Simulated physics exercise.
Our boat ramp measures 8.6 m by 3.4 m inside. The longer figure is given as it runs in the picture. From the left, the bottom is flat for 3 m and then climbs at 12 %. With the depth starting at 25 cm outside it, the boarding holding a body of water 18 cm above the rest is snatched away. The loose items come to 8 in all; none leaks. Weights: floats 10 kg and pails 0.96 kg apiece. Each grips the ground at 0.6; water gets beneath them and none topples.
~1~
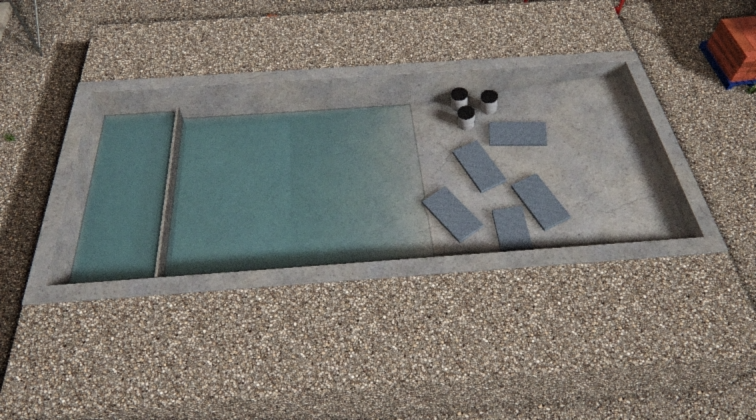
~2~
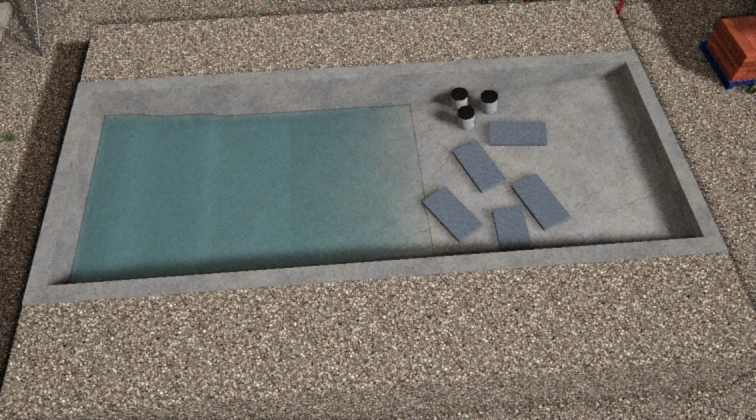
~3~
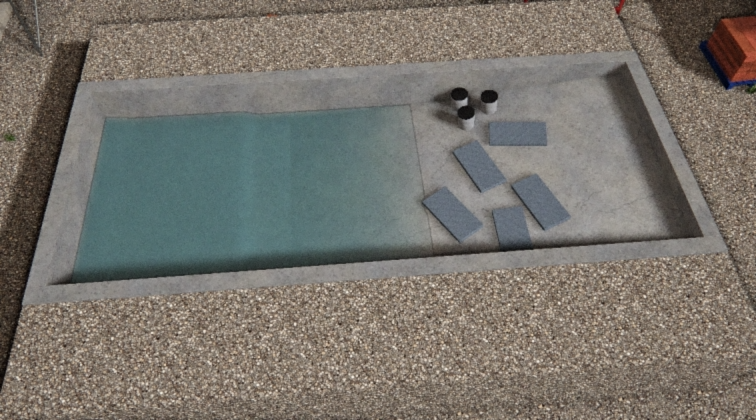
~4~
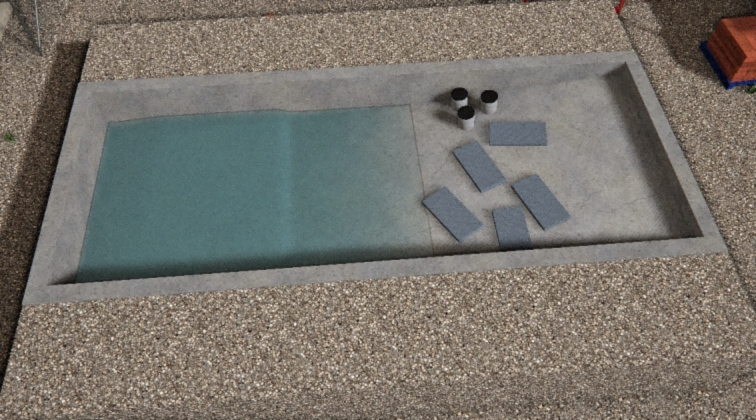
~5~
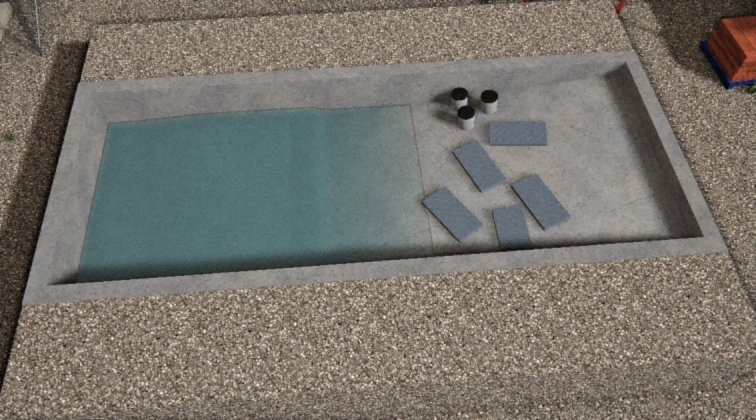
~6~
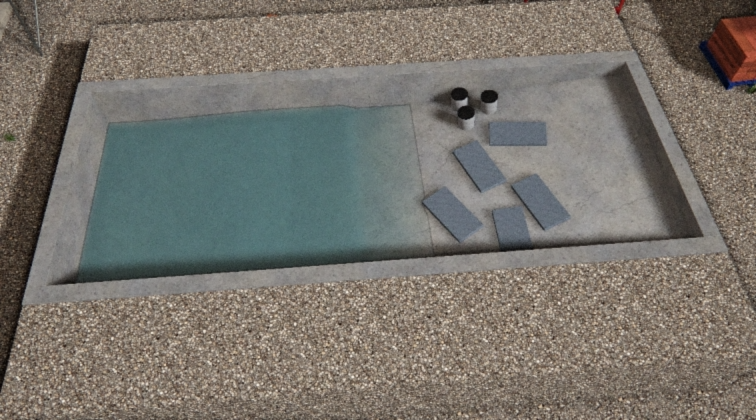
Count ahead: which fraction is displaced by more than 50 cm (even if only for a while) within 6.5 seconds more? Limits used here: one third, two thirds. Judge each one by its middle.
Answer: Two thirds plus.
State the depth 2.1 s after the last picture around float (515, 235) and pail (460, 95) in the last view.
About 4 and 5 cm.
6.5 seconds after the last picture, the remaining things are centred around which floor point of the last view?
Near (401, 175).
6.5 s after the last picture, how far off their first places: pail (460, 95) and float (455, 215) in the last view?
Shifts: 200 cm / 200 cm.
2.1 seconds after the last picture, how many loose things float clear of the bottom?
At that moment 4.
Then, 0.6 s after the last picture 0 of 8 are over 50 cm from their spots; 0 afloat.
Then, 2.1 s after the last picture 0 of 8 are over 50 cm from their spots; 4 afloat.
Then, 4.1 s after the last picture 3 of 8 are over 50 cm from their spots; 6 afloat.
Then, 6.5 s after the last picture 6 of 8 are over 50 cm from their spots, and 6 have been at some point; 6 afloat.
